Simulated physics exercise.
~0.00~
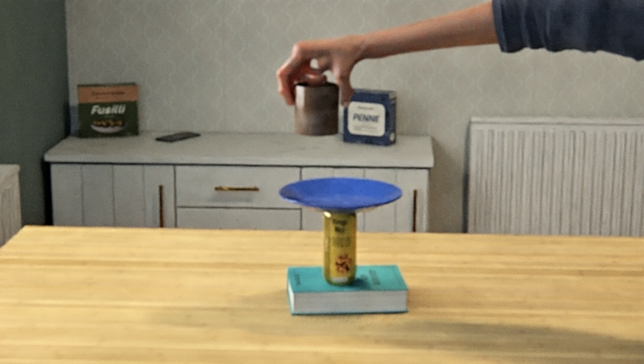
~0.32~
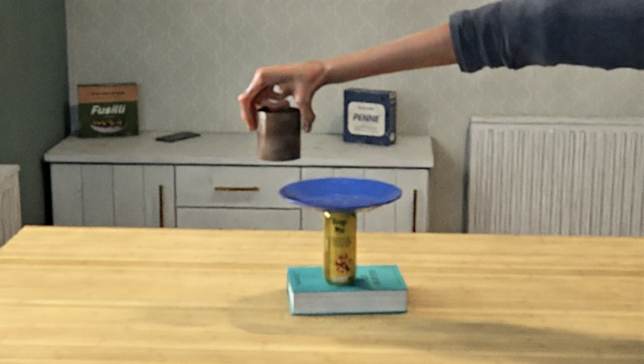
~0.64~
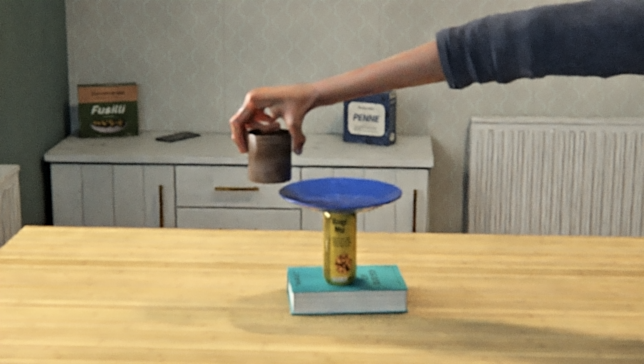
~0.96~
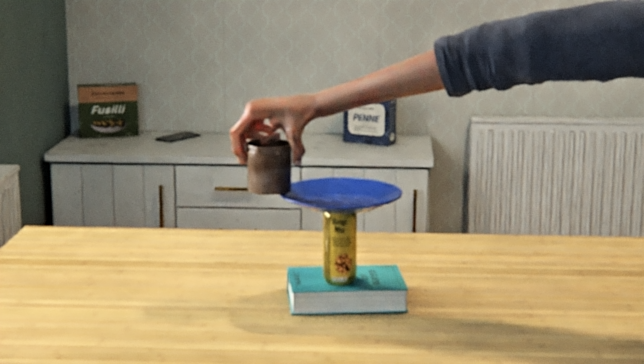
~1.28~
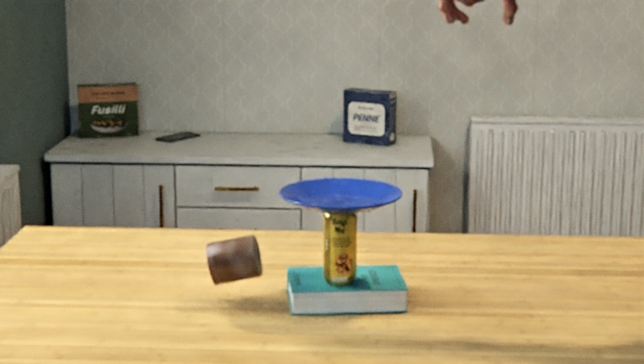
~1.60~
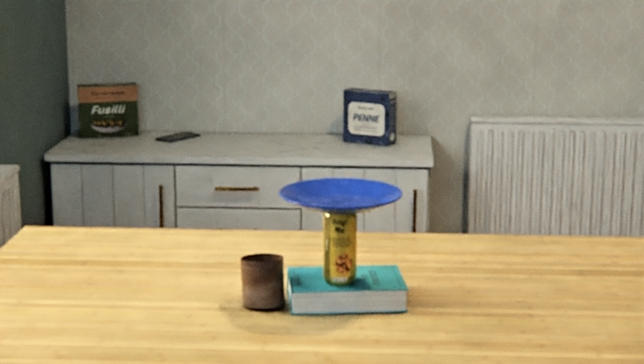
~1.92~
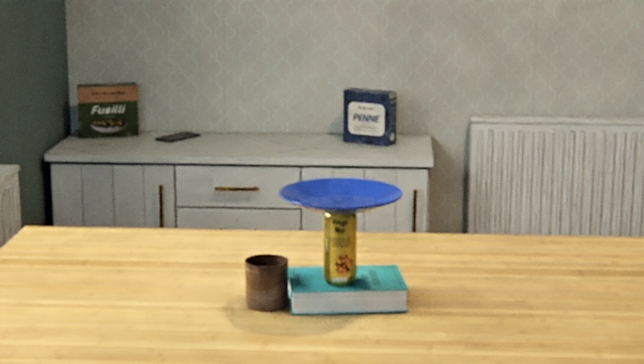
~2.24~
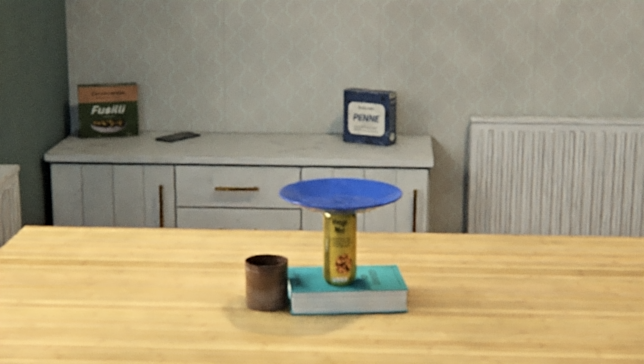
On a wooden table, a hand releases a brown cup that falls beside the book.
